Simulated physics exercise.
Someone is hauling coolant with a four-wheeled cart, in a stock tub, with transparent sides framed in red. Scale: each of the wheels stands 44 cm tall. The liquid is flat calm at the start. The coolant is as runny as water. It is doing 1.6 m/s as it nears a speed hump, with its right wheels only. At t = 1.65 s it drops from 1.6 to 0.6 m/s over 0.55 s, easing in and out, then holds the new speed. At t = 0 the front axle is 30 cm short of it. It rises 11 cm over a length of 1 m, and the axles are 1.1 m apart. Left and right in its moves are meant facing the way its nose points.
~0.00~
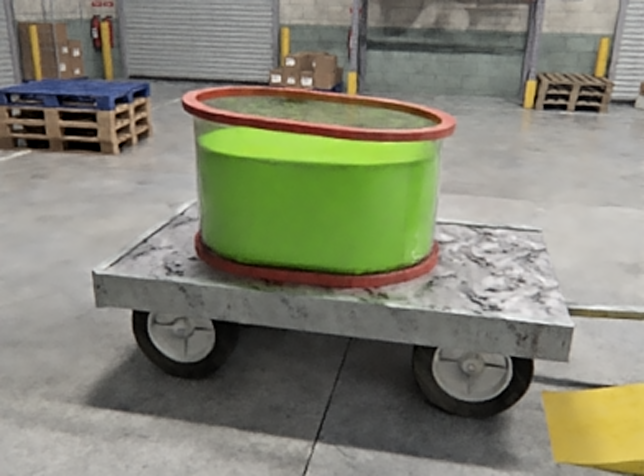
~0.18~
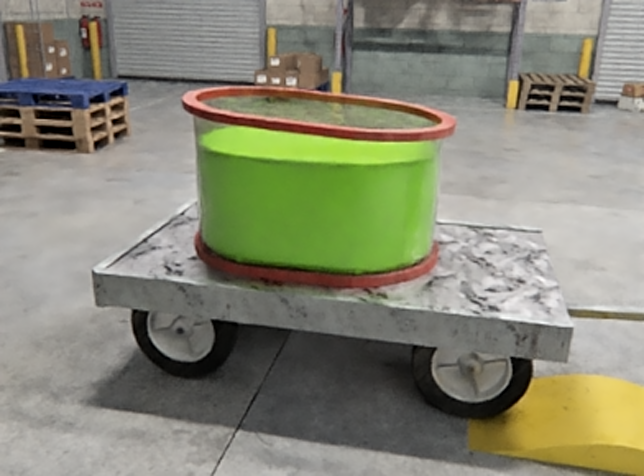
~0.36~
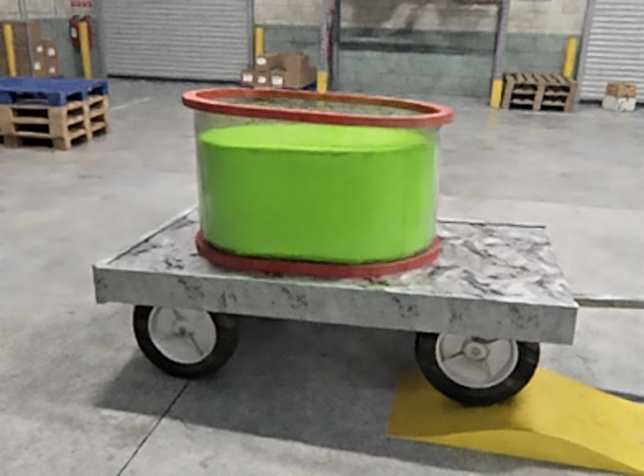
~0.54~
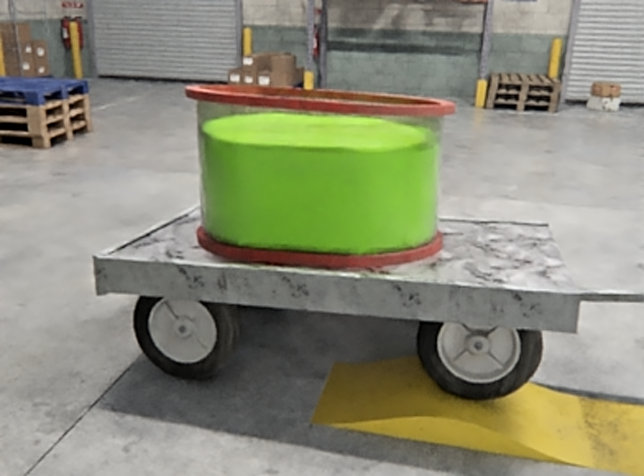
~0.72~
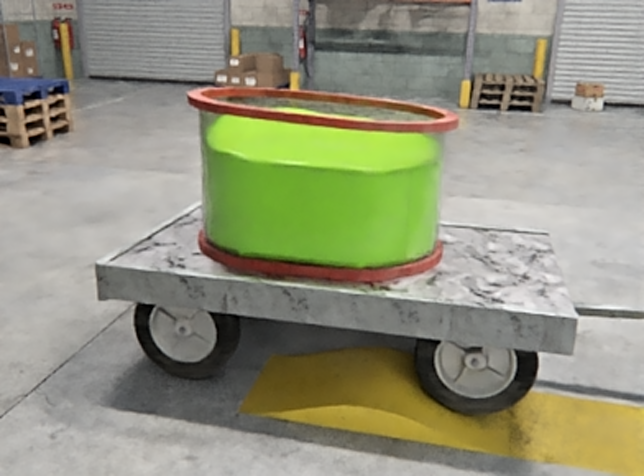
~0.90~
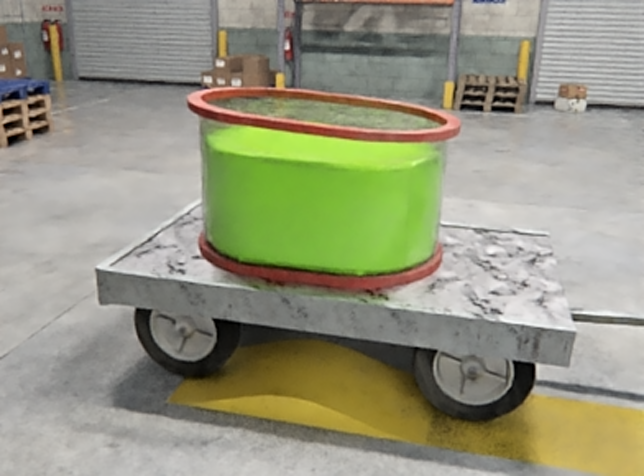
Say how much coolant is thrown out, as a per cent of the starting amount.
Roughly 2 per cent of the coolant is lost.
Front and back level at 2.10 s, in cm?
Front 56 cm, back 32 cm.
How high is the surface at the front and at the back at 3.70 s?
About 42 cm in front and 40 cm behind.
By 2.10 s the surface is 56 cm up at the front and 32 cm at the back; nothing has left.
By 3.70 s the surface is 42 cm up at the front and 41 cm at the back; 1 per cent is out, over the front.
By 5.50 s the surface is 46 cm up at the front and 38 cm at the back; 2 per cent is out, over the front.
By 7.99 s 2 per cent is out, over the front, 5 of 258 litres.
